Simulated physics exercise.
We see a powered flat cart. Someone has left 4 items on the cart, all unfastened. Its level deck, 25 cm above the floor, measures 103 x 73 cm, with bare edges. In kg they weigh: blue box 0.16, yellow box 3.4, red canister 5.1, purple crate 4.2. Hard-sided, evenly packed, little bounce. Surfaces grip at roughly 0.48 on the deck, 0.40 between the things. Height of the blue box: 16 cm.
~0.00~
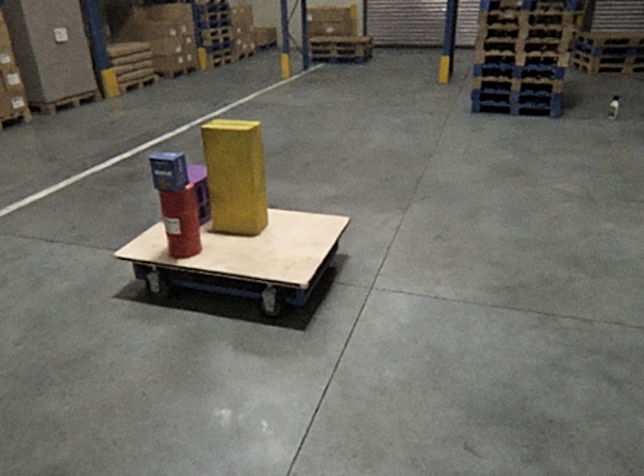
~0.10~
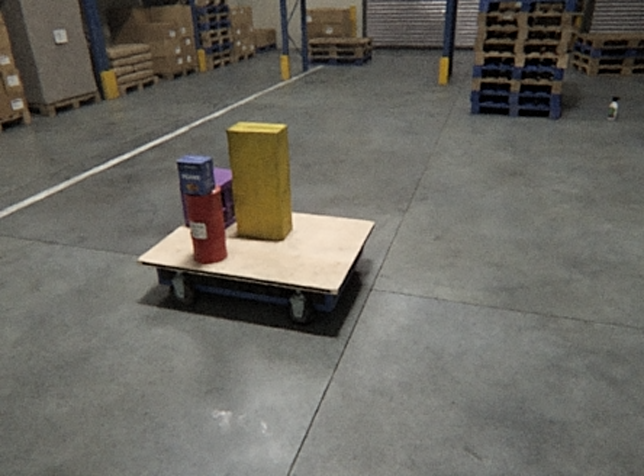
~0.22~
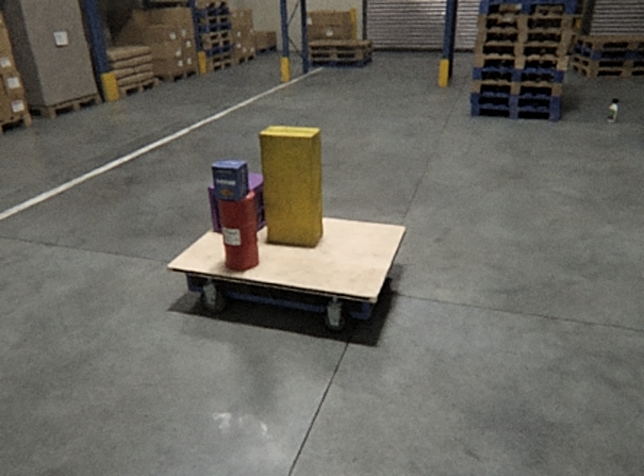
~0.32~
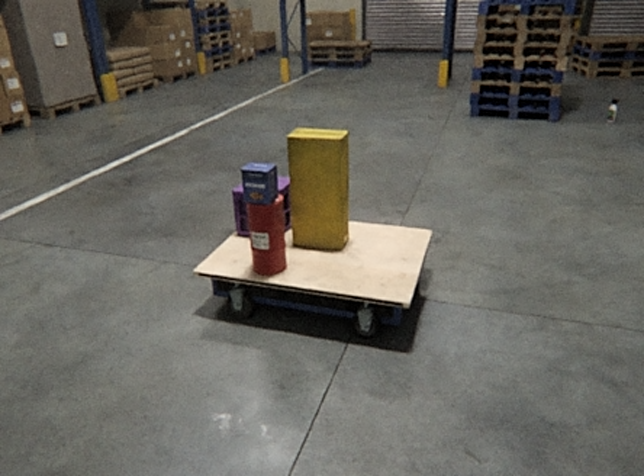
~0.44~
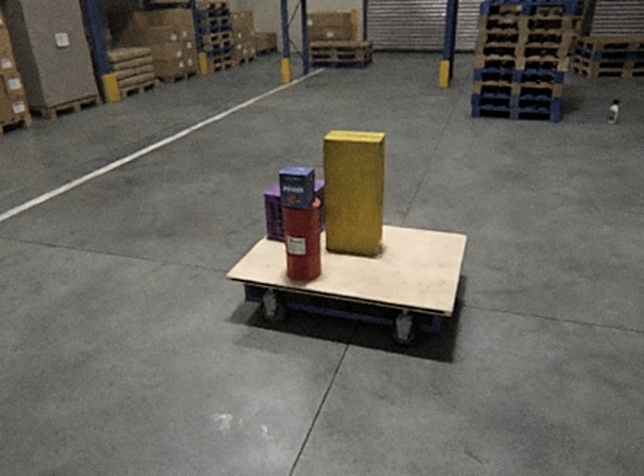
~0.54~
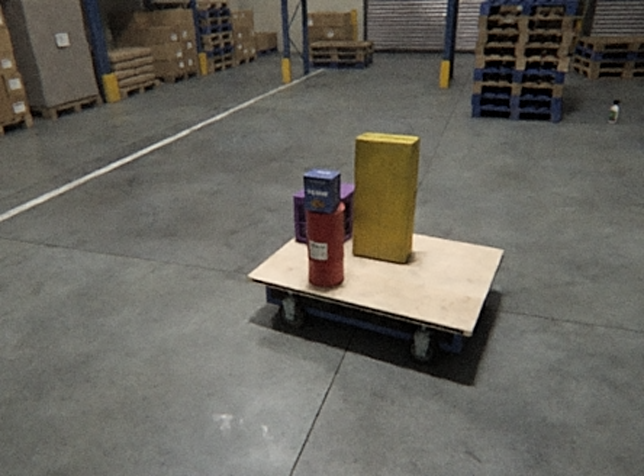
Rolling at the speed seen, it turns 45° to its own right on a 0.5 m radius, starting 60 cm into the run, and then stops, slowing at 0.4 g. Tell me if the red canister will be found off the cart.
The red canister is still aboard.
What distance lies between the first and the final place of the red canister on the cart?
About 46 cm.
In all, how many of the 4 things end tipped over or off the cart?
In all, 3.
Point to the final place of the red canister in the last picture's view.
Around (520, 385).
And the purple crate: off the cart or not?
The purple crate is still on the cart.
After 0.74 s, 111 cm covered, turned 39°; red canister leaning 5° near (350, 262); yellow box leaning 32°; blue box leaning 5°.
After 1.04 s, 150 cm covered, turned 45°; yellow box now off the cart; red canister leaning 11° near (392, 313); blue box leaning 11°.
After 1.34 s, 158 cm covered, turned 45°, stopped; red canister leaning 69° near (463, 371); blue box leaning 64°; purple crate slid 5 cm.
After 1.74 s, 158 cm covered, turned 45°, stopped; blue box now off the cart; red canister on its side near (495, 392); purple crate slid 5 cm.
At rest (3.3 s), off the cart, blue box and yellow box; tipped over on the cart, red canister; the last one in place, give or take 10 cm. In the last view, red canister near (520, 385).
